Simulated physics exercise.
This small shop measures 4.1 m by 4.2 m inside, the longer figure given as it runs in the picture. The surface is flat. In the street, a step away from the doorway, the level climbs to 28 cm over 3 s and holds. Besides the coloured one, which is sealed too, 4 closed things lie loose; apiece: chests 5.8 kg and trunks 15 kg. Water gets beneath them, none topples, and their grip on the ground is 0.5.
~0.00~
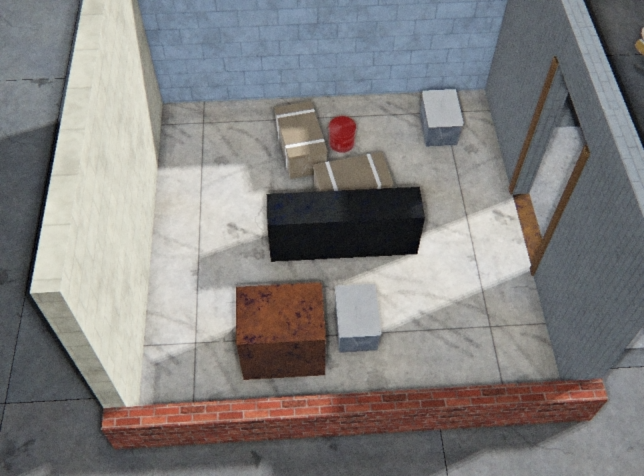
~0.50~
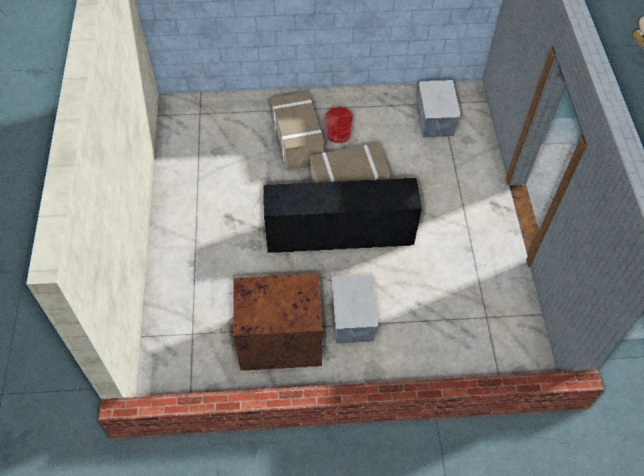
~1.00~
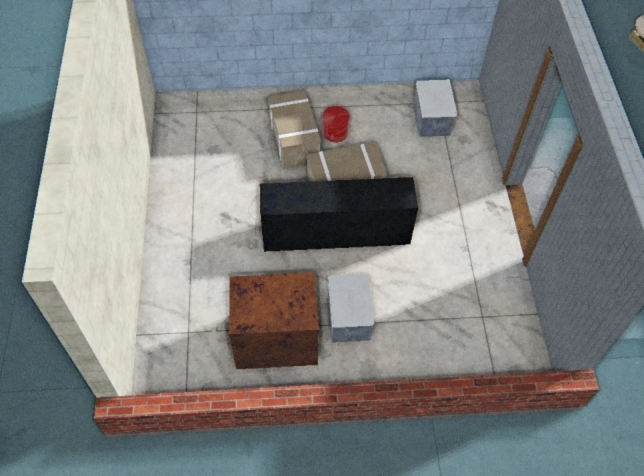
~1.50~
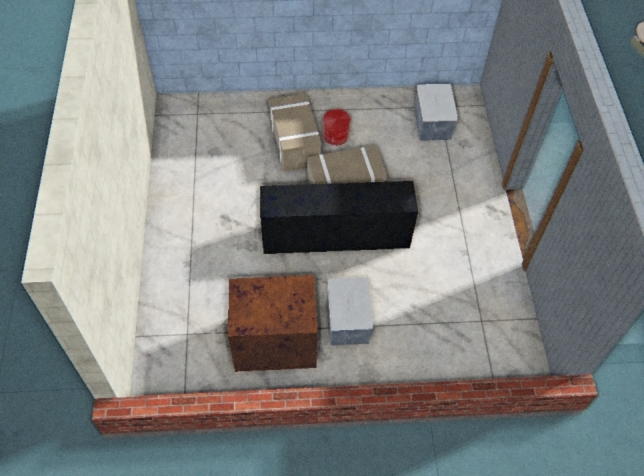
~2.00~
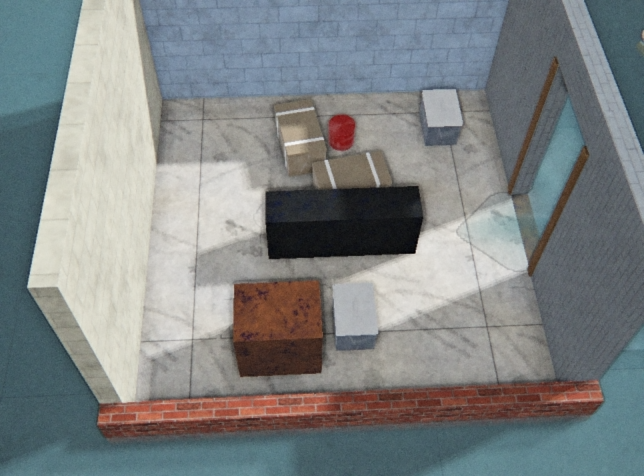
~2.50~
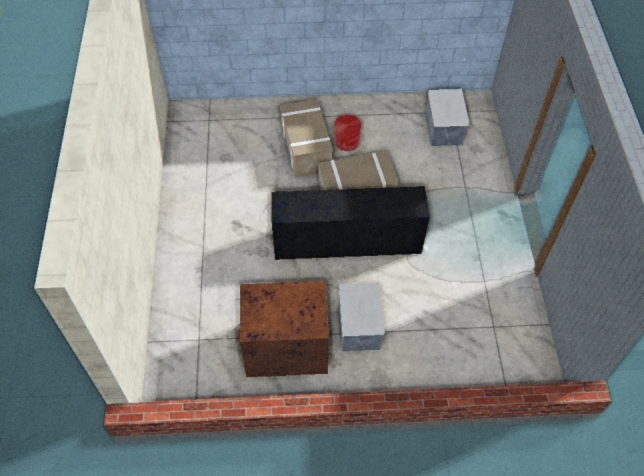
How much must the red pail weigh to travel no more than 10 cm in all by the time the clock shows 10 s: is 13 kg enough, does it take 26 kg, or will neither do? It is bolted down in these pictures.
Verdict: Only the higher weight holds it.
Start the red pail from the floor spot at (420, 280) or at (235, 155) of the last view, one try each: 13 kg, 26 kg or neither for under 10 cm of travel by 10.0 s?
In turn: Only the larger holds; the smaller is enough.
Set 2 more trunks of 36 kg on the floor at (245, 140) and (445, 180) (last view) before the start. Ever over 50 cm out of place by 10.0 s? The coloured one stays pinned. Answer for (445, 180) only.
It is over.
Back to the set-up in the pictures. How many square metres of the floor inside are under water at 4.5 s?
Roughly 10.5 m2.
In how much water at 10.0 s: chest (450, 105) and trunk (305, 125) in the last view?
About 5 and 12 cm.
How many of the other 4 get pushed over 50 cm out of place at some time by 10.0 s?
That makes 3.
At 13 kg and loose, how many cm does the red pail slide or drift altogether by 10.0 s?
About 30 cm.
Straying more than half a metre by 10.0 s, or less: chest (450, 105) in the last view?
Answer: Under.
After 3.5 s the red pail would be 0 cm from its start with 13 kg and 0 cm from its start with 26 kg; 1 cm of water round it then.
After 4.5 s the red pail would be 11 cm from its start with 13 kg and 0 cm from its start with 26 kg; 8 cm of water round it then.
After 7.0 s the red pail would be 24 cm from its start with 13 kg and 0 cm from its start with 26 kg; 7 cm of water round it then.
After 10.0 s the red pail would be 27 cm from its start with 13 kg and 0 cm from its start with 26 kg; 12 cm of water round it then.
